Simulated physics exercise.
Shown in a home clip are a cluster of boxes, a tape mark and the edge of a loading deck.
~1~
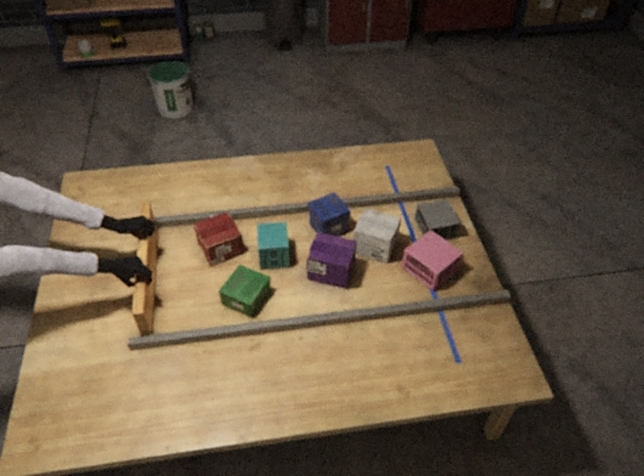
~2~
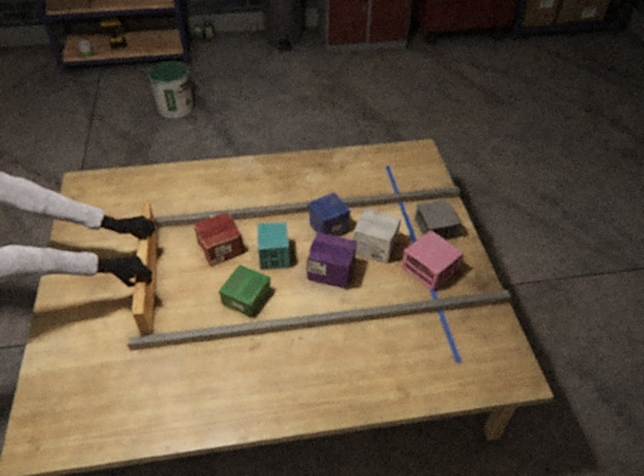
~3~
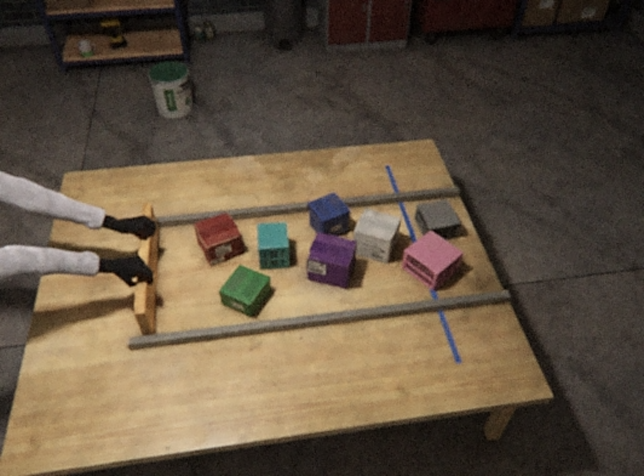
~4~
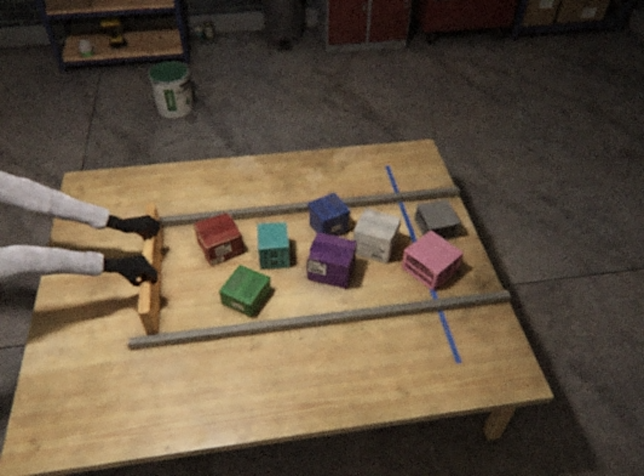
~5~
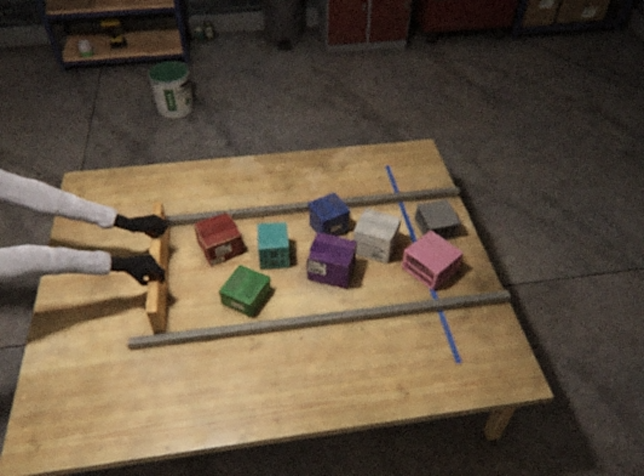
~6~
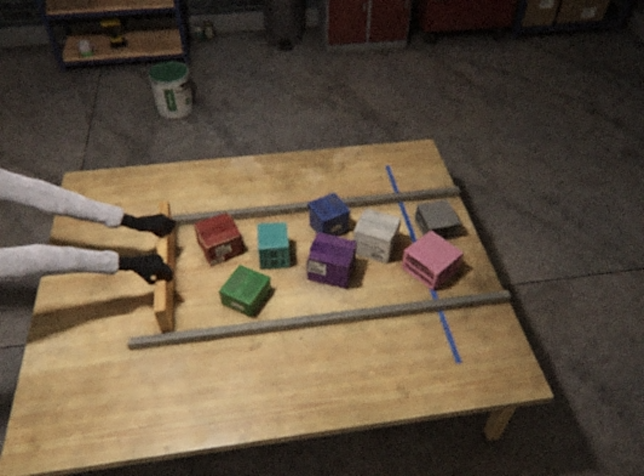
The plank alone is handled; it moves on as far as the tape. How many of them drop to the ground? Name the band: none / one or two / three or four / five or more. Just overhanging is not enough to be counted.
I reckon the ones pushed off reach three but not past four.
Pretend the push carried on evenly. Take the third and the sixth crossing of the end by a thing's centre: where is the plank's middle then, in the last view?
Pixels in order: Roughly (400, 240), roughly (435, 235).
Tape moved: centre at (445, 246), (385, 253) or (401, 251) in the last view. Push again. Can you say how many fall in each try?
You'd get 6, then 1, then 3.
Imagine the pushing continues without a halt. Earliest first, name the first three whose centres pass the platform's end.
First comes the grey crate, next the pink crate, and after that the white parcel.
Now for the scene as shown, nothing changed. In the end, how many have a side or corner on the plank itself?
Number in contact with it: 2.
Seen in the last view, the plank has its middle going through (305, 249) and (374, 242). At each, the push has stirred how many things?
6 and 8.
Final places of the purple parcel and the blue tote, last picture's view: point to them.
First at (481, 255); second at (454, 200).
Soon after, none off yet; grey crate at rest near (437, 221); pink crate at rest near (432, 260); white parcel at rest near (376, 236).
In the end, the number that fall off is three or four; gone, white parcel, pink crate and grey crate.
